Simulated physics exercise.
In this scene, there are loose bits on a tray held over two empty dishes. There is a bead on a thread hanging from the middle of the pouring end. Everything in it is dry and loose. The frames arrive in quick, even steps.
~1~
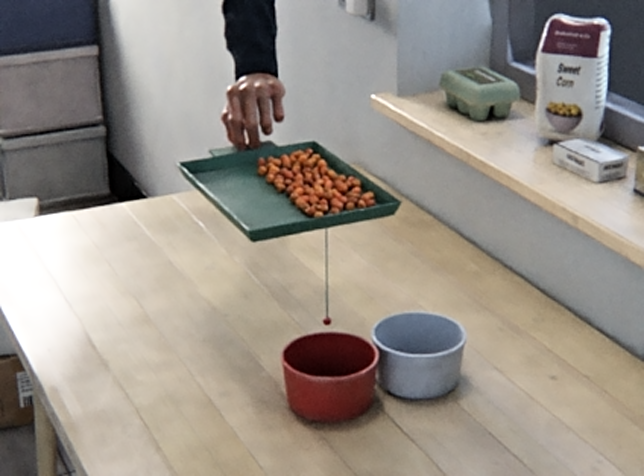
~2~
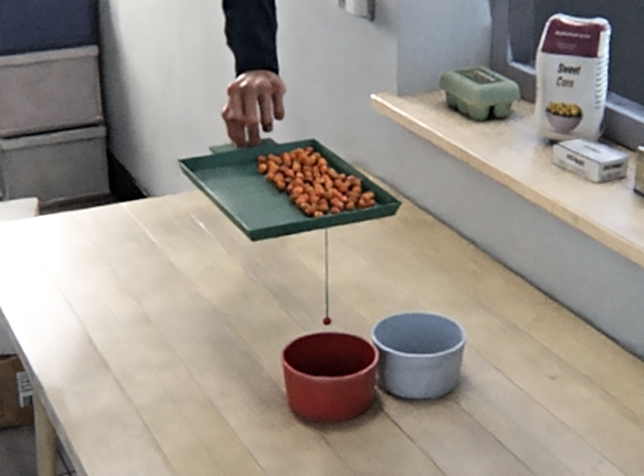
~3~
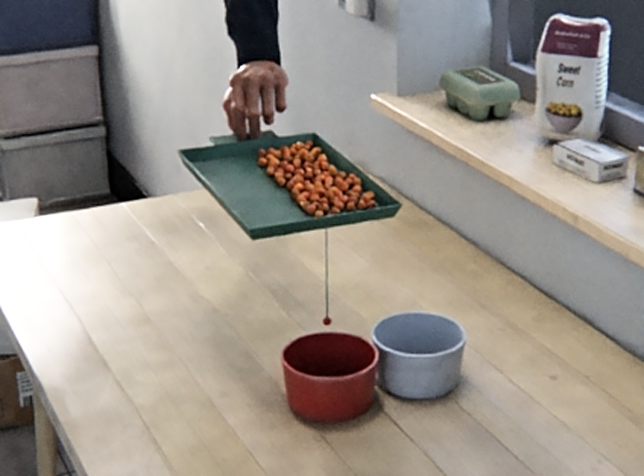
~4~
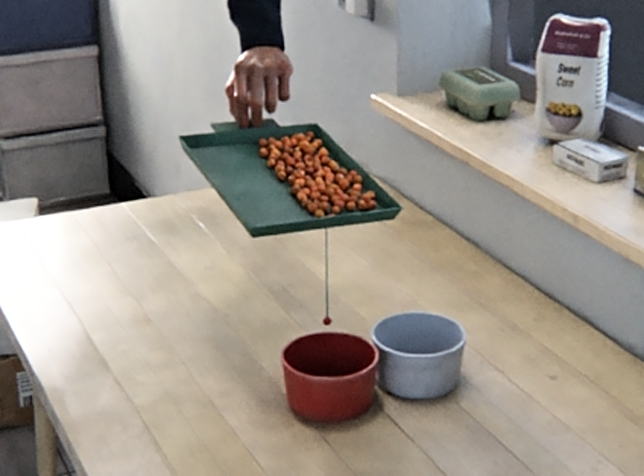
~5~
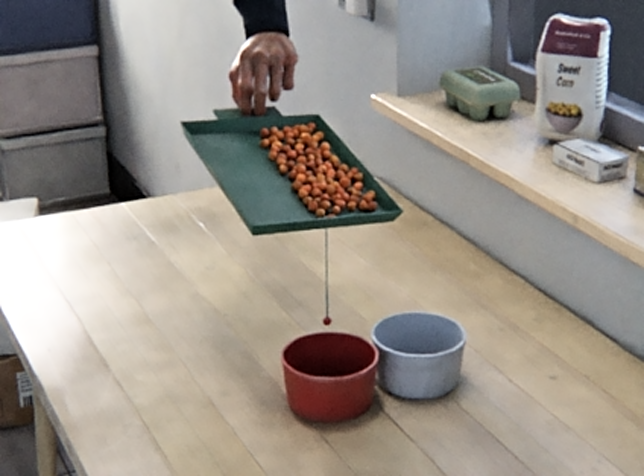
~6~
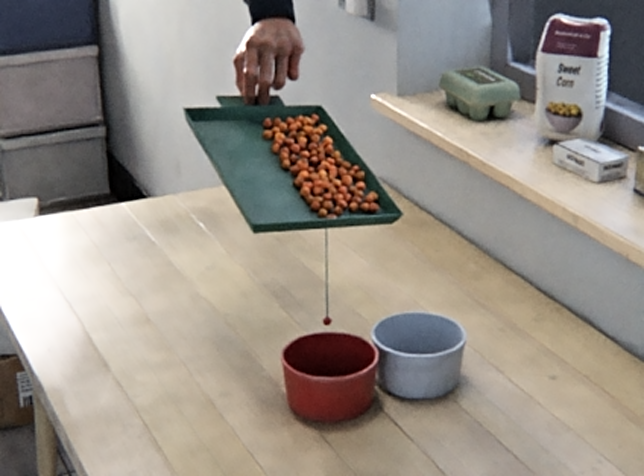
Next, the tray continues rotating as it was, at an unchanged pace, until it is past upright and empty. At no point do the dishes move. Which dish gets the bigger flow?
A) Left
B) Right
Right (B).
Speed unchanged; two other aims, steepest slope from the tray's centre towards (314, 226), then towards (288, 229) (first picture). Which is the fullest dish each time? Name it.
The leftmost dish, then the leftmost dish.
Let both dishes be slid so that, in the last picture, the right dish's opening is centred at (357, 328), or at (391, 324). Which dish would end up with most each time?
The first try: The right dish. The second: The right one.
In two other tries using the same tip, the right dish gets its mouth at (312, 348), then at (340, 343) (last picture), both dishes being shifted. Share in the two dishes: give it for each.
In turn about 0 and about 20 percent.
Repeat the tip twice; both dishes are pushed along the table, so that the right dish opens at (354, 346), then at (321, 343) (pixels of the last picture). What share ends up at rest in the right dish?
You'd get 20 in a hundred first and 10 in a hundred after that.
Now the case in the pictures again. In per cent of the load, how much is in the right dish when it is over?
Result: Some 80 % of the load.
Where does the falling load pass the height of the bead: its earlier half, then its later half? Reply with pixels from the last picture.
The opening part goes through (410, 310); what follows goes through (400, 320).
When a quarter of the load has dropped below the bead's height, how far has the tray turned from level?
I'd say it is tilted about 100°.
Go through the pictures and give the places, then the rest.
Corners of the pouring end at (252, 228) and (395, 201), level; middle of the load at (317, 186), coated peanuts; left dish at (351, 395); right dish at (441, 372); bead on its thread at (327, 321), in the first frame.
Corners of the pouring end at (252, 227) and (395, 201), level; middle of the load at (317, 185), in the second frame.
Corners of the pouring end at (253, 226) and (395, 203), tipped barely, lowest at the right corner; middle of the load at (317, 182), in the third frame.
Corners of the pouring end at (254, 224) and (396, 206), tipped a little, lowest at the right corner; middle of the load at (318, 177), in the fourth frame.
Corners of the pouring end at (255, 222) and (396, 209), tipped a little, lowest at the right corner; middle of the load at (322, 169), in the fifth frame.
Corners of the pouring end at (257, 220) and (397, 211), tipped clearly, lowest at the right corner; middle of the load at (325, 165); left dish at (351, 395); right dish at (441, 372), in the sixth frame.
Soon after the last picture, tray tipped steeply; nearly all on the tray; a stray few in the air.
A little later, tray tipped right over; about a third on the tray; a stray few in the left dish; about a quarter in the right dish; a stray few outside both; about a third in the air.
Later still, tray tipped past a quarter turn; a small part in the left dish; most in the right dish; a small part outside both.
At rest, tray tipped past a quarter turn; a small part in the left dish; most in the right dish; a small part outside both.
